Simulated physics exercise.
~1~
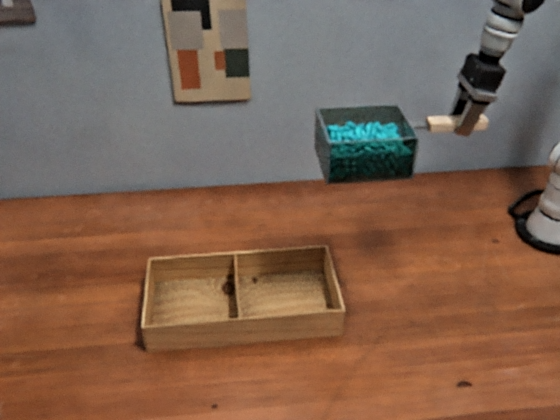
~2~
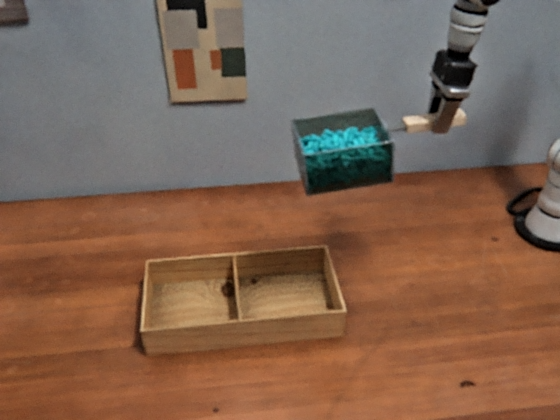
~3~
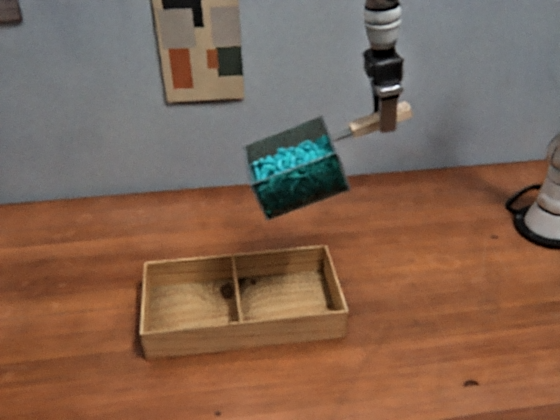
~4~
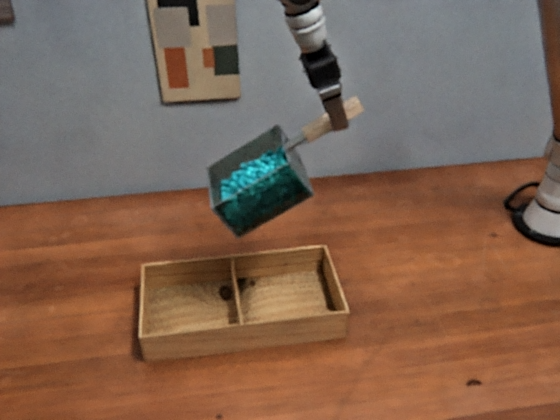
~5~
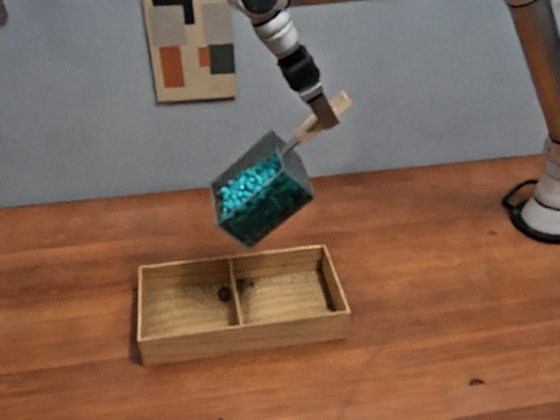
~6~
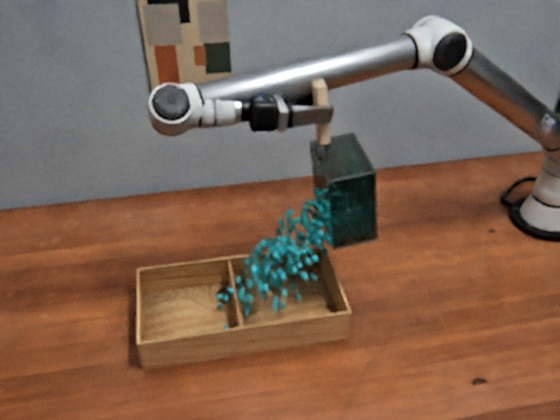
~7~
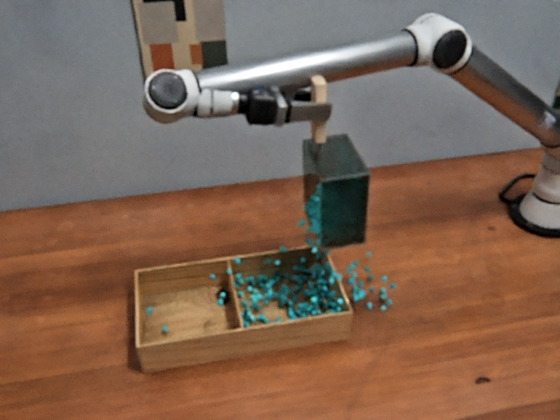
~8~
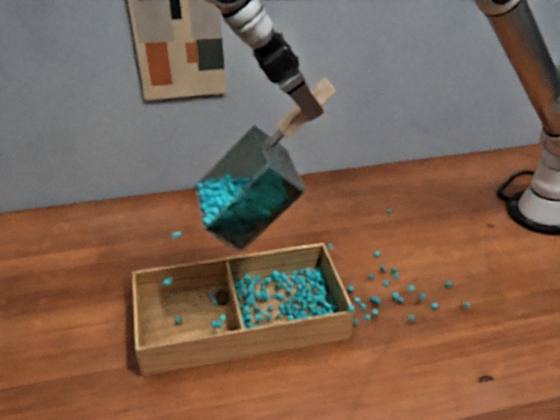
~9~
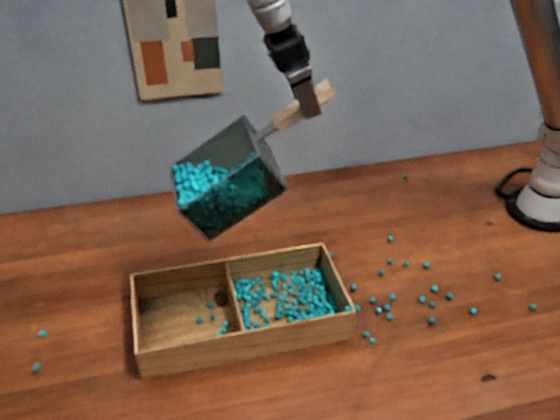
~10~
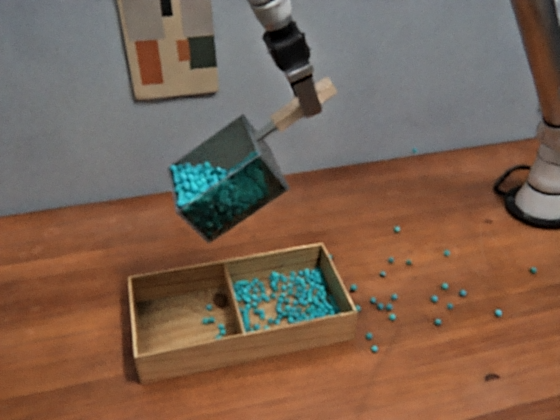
A robot arm tips teal beads from a clear box into a divided tray, spilling some.
